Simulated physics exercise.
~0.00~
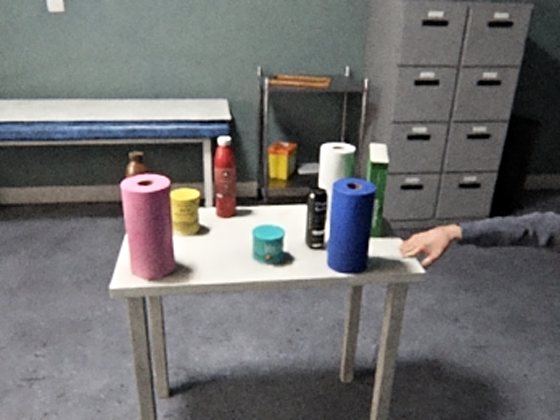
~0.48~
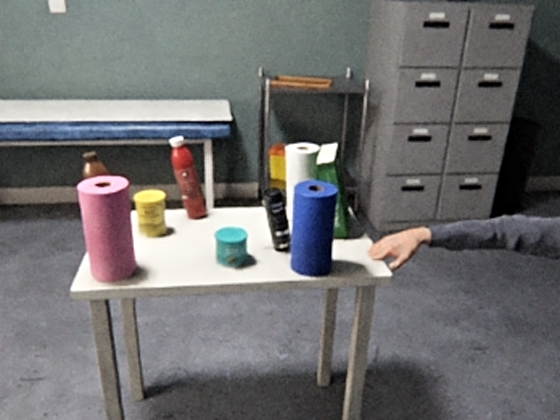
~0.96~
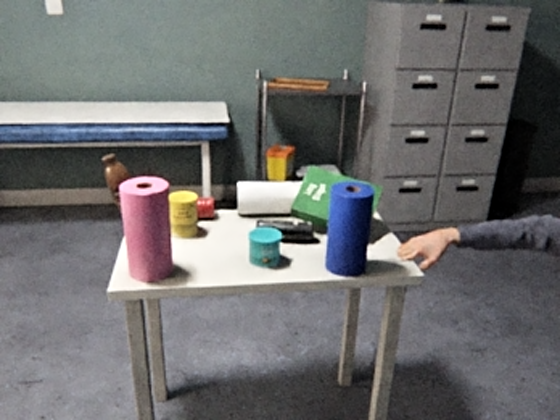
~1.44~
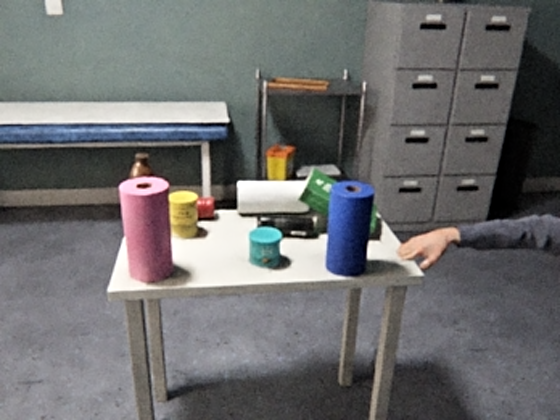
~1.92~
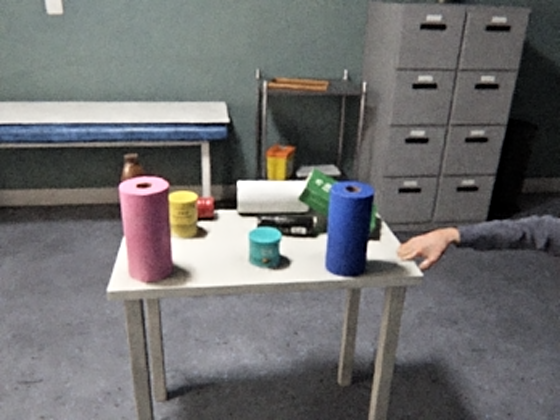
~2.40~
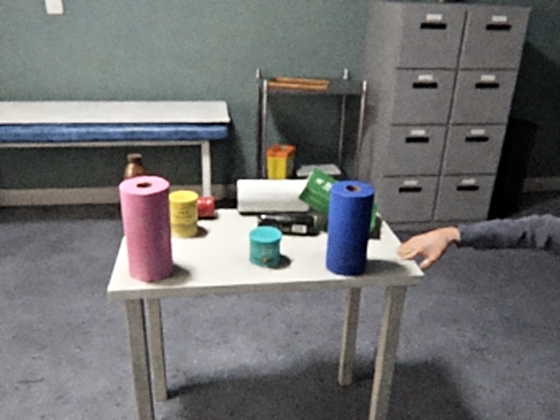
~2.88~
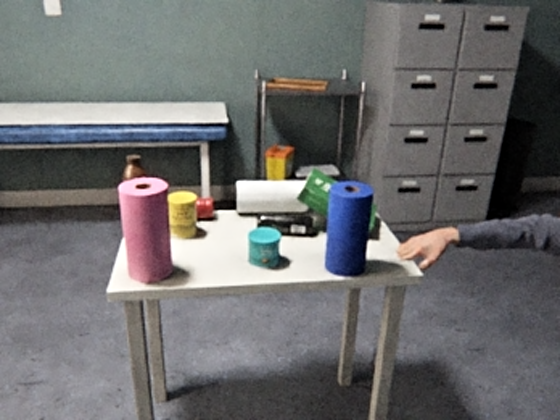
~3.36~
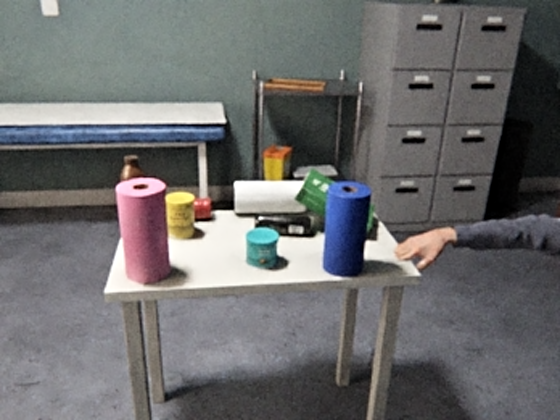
A hand at the right edge jerks a small white table left and then back, toppling several of the things on it. The room, seen from the front by a slightly swaying camera, has a padded bench, metal shelves and grey drawers behind. Pink and blue rolls stand in front with a turquoise tin between them, a yellow tin, brown and red bottles behind, and a white roll, black can and green book at right. The red bottle, white roll, can and book fall, while the brown bottle tilts but rights itself. The rest stay standing, and everything settles.
